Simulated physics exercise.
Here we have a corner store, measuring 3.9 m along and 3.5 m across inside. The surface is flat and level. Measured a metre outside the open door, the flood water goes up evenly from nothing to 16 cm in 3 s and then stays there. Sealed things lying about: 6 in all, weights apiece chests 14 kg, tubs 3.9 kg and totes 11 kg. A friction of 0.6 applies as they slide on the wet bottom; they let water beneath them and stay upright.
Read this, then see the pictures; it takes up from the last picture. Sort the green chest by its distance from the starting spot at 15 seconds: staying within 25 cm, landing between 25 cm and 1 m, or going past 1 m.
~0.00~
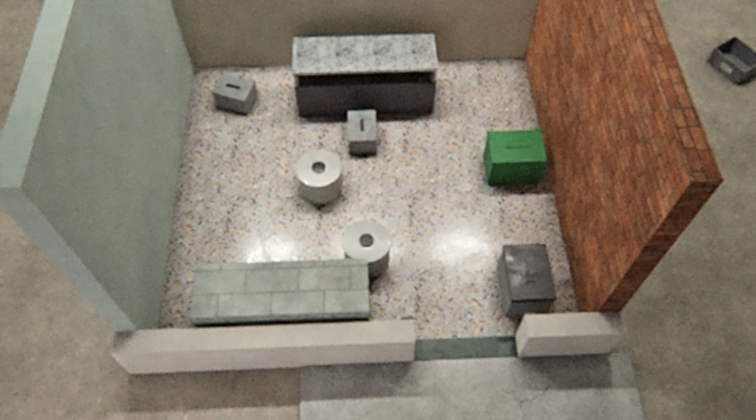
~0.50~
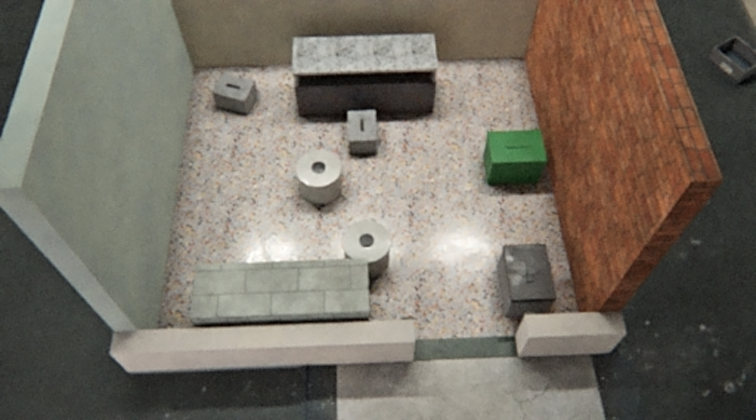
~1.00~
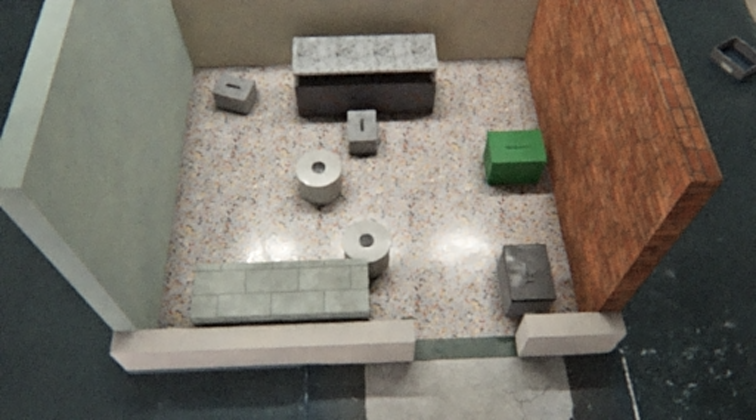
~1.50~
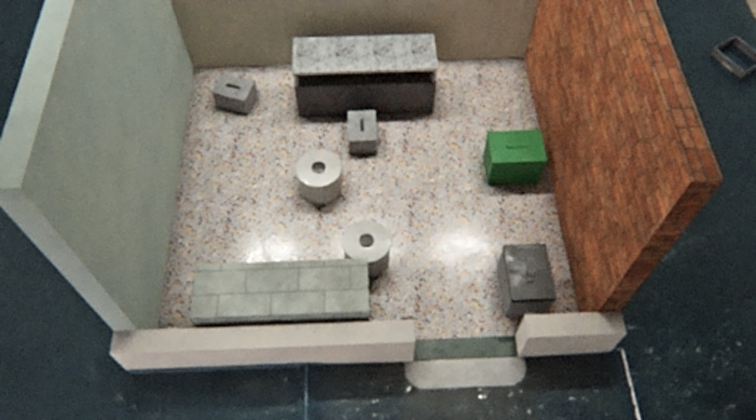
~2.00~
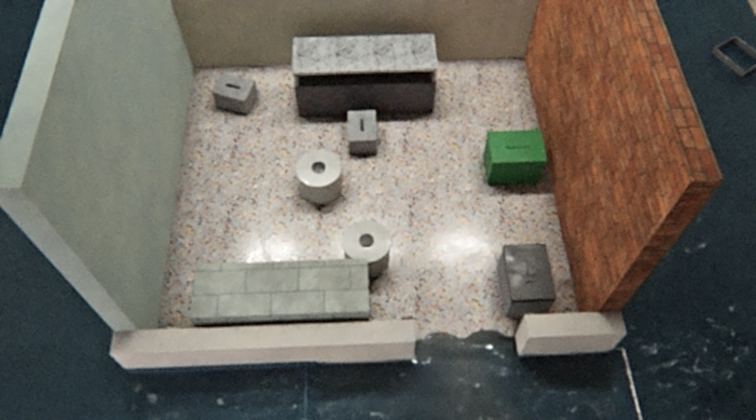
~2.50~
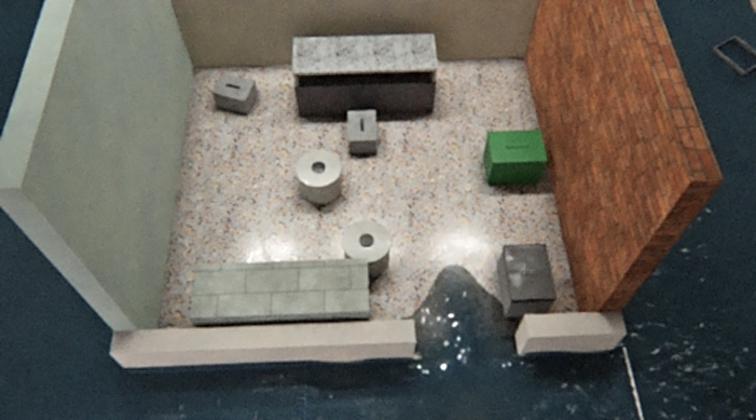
The green chest lands between 25 cm and 1 m.
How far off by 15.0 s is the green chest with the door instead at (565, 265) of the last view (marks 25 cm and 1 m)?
Note: Green chest essentially stationary.
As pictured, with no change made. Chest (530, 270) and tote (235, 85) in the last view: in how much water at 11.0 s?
Around 7 cm and 7 cm.
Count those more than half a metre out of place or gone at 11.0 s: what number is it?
It comes to 3.
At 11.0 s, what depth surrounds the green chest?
I'd say around 11 cm.
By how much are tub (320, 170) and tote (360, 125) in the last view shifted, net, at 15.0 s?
Respectively 200 and 100 centimetres.
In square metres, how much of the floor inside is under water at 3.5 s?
About 2.5 m2.
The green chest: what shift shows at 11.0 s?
I'd guess some 100 cm by then.
After 3.5 s the green chest is near (517, 146), 0.0 m from its start, aground; 0 afloat.
After 6.8 s the green chest is near (517, 146), 0.0 m from its start, aground; 0 afloat.
After 11.0 s the green chest is near (508, 65), 1.1 m from its start, afloat; 4 afloat.
After 15.0 s the green chest is near (524, 193), 0.6 m from its start, afloat; 6 afloat.
